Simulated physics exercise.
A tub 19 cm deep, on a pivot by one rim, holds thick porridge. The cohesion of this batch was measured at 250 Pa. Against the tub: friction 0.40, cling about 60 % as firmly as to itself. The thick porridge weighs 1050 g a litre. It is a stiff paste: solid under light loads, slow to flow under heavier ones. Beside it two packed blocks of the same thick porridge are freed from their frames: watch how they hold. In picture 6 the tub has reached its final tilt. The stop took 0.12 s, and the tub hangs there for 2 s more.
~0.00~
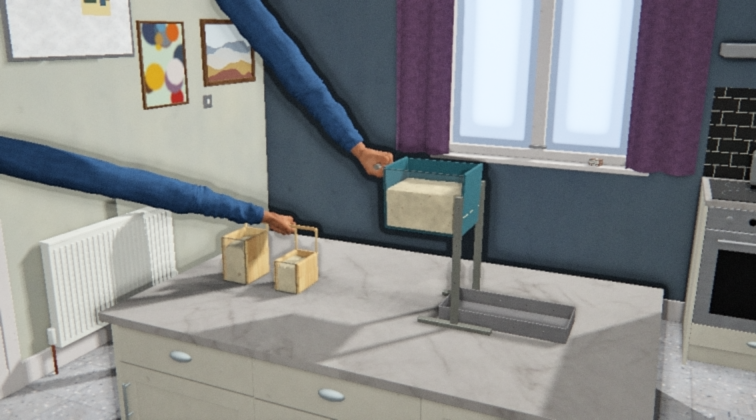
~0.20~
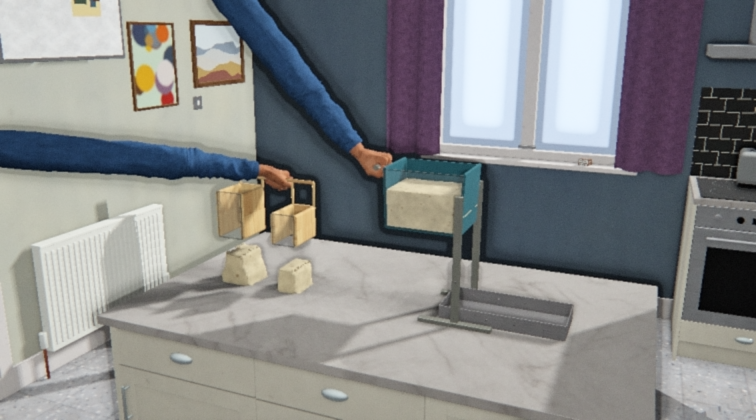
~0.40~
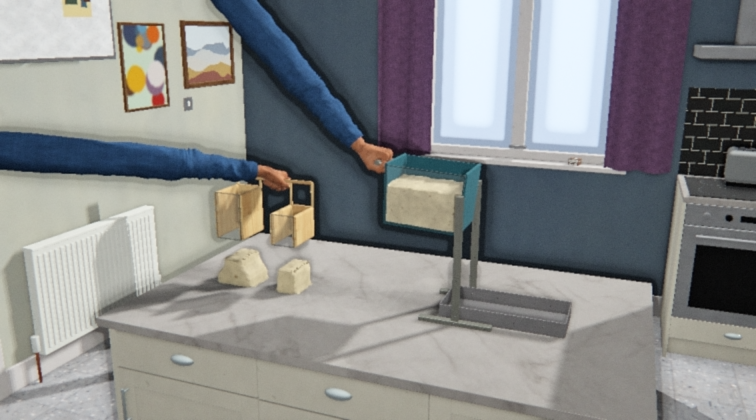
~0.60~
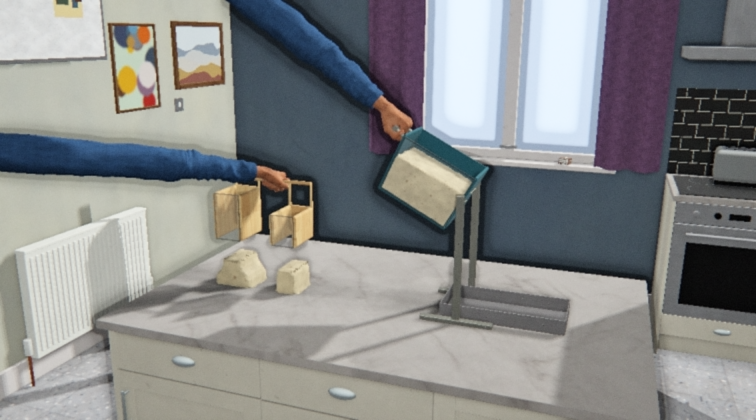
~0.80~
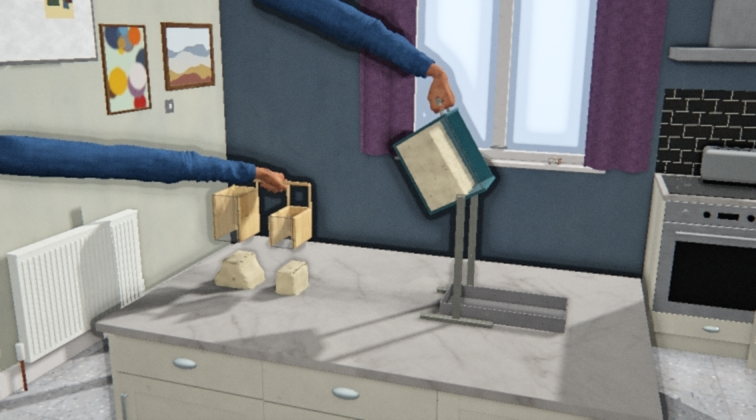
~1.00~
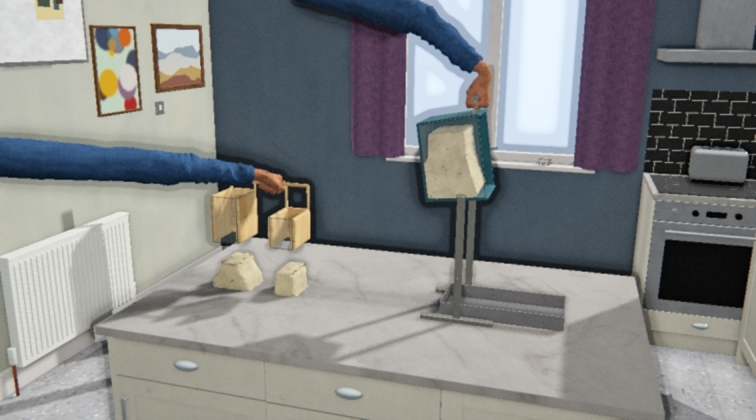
To begin with, one hand lifts two small wooden moulds off a pale countertop, leaving two lumps of thick, pale porridge that sag slightly. Then another hand swings a teal tub of the same stuff steeply upward on its stand, and the mass inside tilts with it.
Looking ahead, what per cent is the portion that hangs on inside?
Expect roughly 57 %.
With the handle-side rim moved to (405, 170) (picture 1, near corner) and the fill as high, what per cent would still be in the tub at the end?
Then about 80 %.
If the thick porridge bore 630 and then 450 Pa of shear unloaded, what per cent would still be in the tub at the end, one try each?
In turn about 100 %, 95 %.
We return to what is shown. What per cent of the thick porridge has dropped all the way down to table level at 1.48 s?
Some 5 per cent.
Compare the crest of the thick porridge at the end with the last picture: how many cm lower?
Roughly 12 cm.
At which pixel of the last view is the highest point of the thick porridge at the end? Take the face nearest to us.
At about (442, 168).
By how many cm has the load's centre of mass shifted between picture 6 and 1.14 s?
About 5 cm.
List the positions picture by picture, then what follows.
Handle-side rim at (386, 168), tilt 0 degrees; highest point of the thick porridge at (452, 196); test blocks 14 cm, 9.2 cm high (left to right), in the first frame.
Handle-side rim at (386, 169), tilt 0 degrees; highest point of the thick porridge at (453, 196); test blocks 12 cm, 8.9 cm high (left to right), in the second frame.
Handle-side rim at (388, 165), tilt 3 degrees; highest point of the thick porridge at (391, 186); test blocks 10 cm, 8.8 cm high (left to right), in the third frame.
Handle-side rim at (406, 137), tilt 28 degrees; highest point of the thick porridge at (397, 157); test blocks 10 cm, 8.8 cm high (left to right), in the fourth frame.
Handle-side rim at (446, 117), tilt 59 degrees; highest point of the thick porridge at (425, 130); test blocks 10 cm, 8.8 cm high (left to right), in the fifth frame.
Handle-side rim at (478, 117), tilt 81 degrees; highest point of the thick porridge at (460, 132); test blocks 10 cm, 8.8 cm high (left to right), in the sixth frame.
By 1.14 s, the tub is at 81 degrees and holds 92 %.
By 1.31 s, the tub is at 81 degrees and holds 66 %.
By 1.48 s, the tub is at 81 degrees and holds 57 %.
By 1.65 s, the tub is at 81 degrees and holds 57 %.
By 3.00 s, at the end, the tub is at 81 degrees and holds 57 %.
